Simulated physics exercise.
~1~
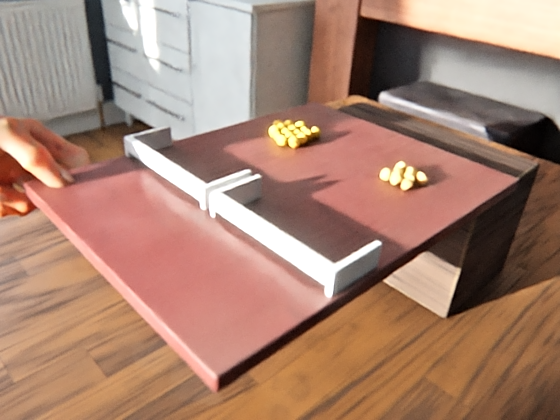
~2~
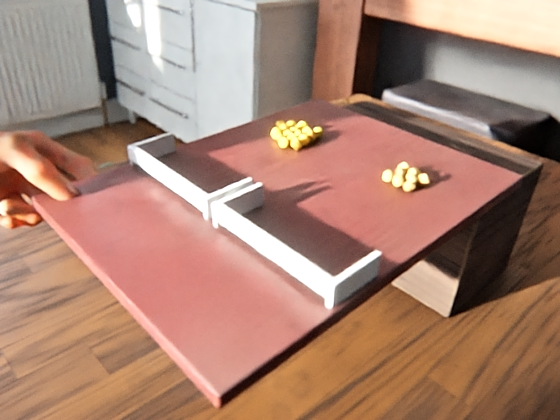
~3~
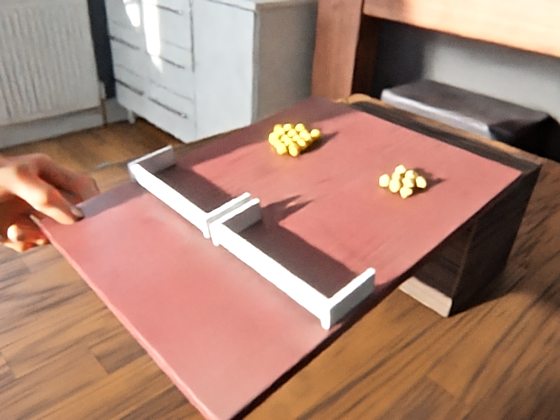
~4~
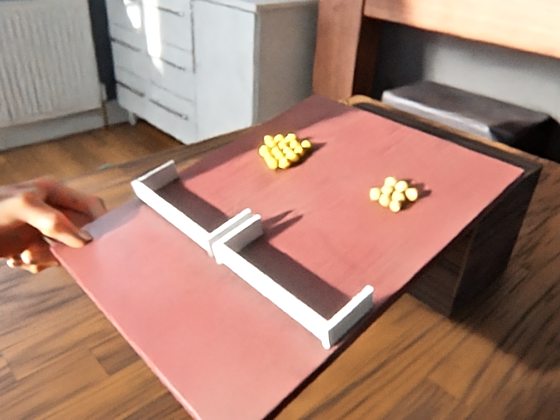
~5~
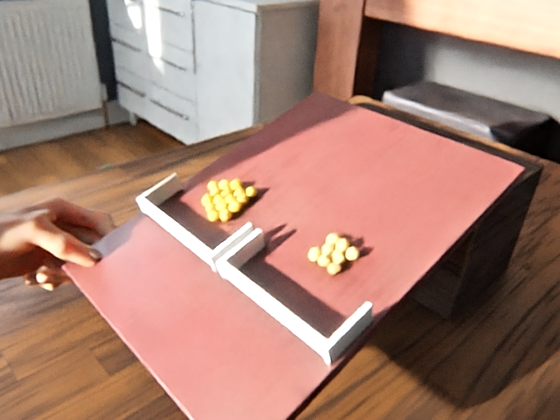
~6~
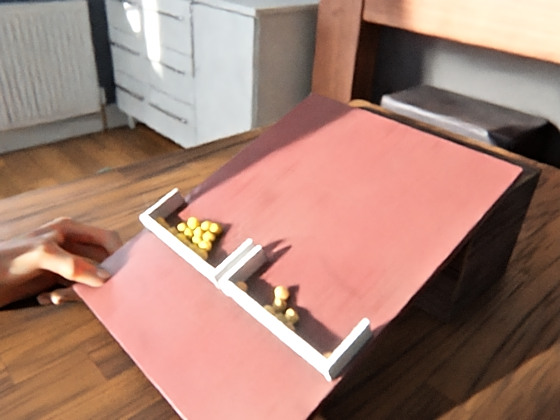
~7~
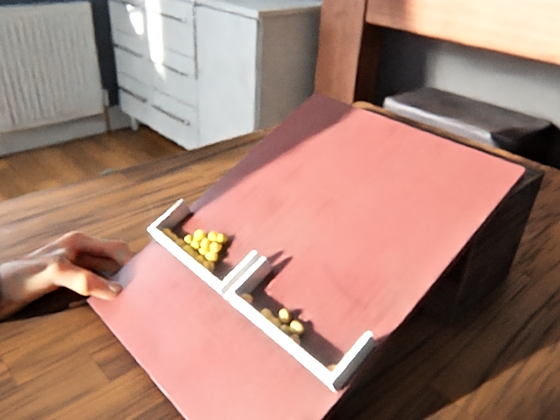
A red board tilts under a hand, and two yellow clusters slide down against white strips.
